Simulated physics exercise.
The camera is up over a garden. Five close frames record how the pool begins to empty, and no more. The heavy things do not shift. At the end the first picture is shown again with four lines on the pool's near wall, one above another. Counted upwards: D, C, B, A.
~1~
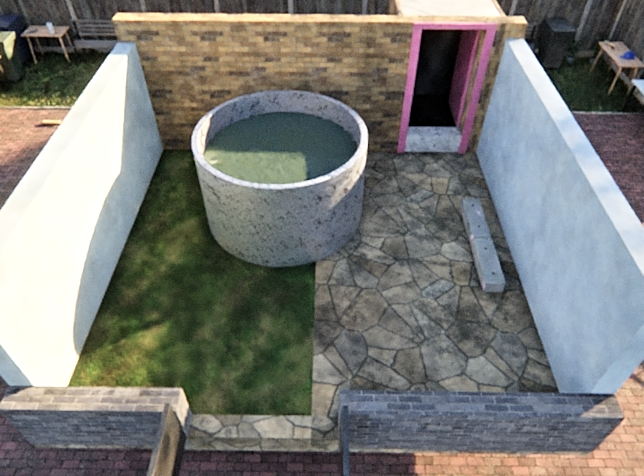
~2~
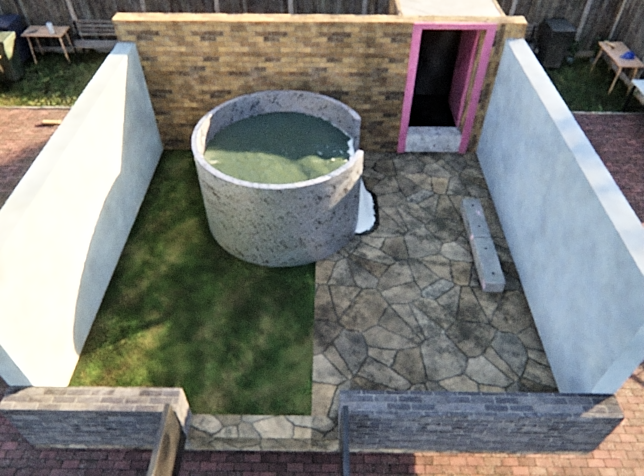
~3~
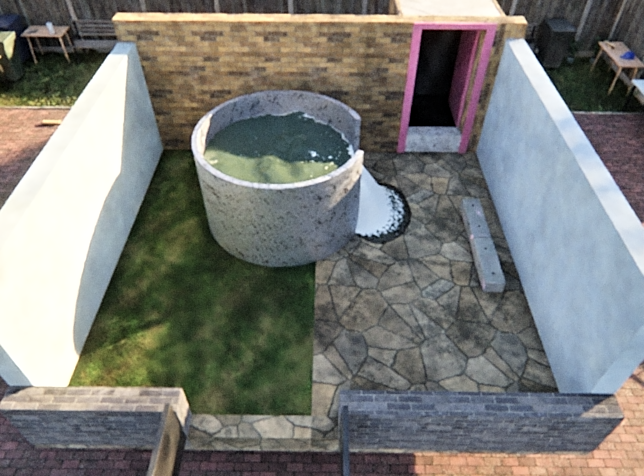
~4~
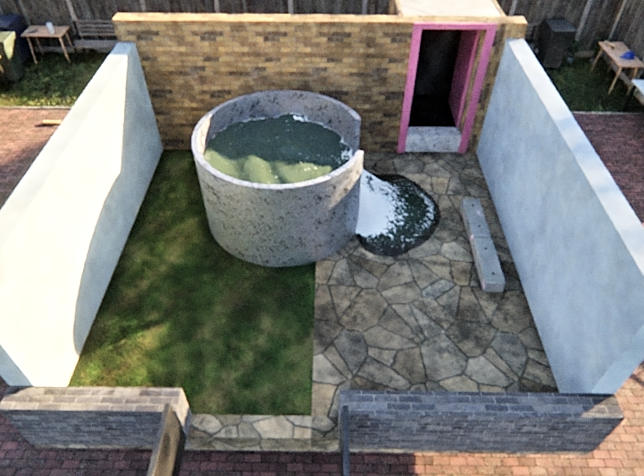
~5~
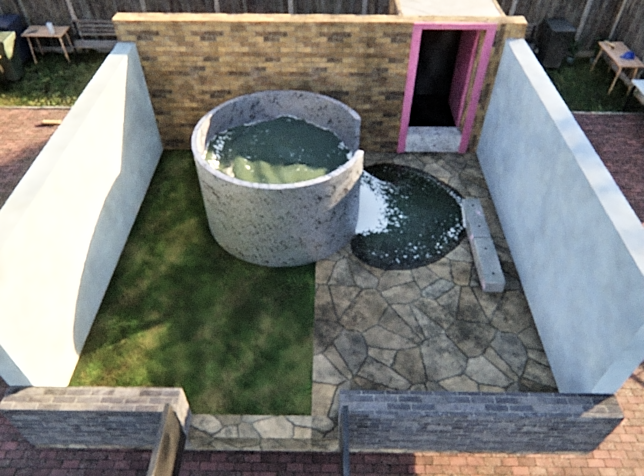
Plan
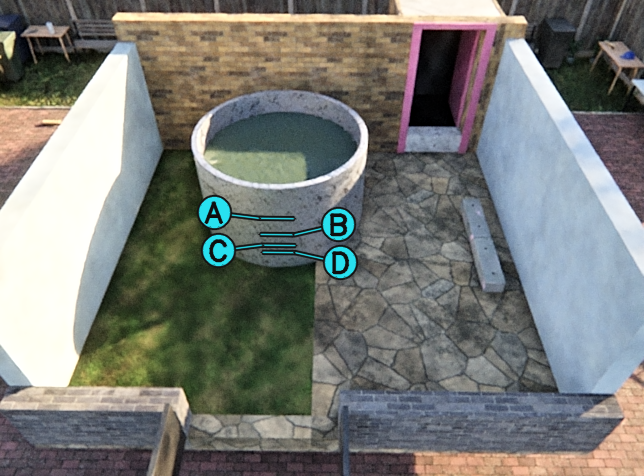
Water poured out through a gap that opened in the right side of a round stone pool in a walled garden, foaming white, then spread across the paving as a widening dark puddle.
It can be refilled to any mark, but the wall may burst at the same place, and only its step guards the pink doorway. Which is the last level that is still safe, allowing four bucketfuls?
A is the one.
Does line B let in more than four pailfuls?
No.
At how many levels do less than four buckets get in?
All four.
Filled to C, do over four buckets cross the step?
No, that is safe.
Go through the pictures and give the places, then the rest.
In the first frame, water in the pool at rest, its middle at (281, 153); foot of the pink doorway at (431, 152); open gate at (260, 386).
In the second frame, 1 % of the ground under water, visible out to (358, 219).
In the third frame, 4 % of the ground under water, visible out to (390, 188).
In the fourth frame, 7 % of the ground under water, visible out to (433, 206).
In the fifth frame, 13 % of the ground under water, visible out to (460, 198).
In cyan, A at (276, 218); B at (277, 234); C at (278, 245); D at (279, 252); from the bottom up D, C, B, A.
With A, a splash gets over, under a bucket.
With B, nothing gets over.
With C, nothing gets over.
With D, nothing gets over.
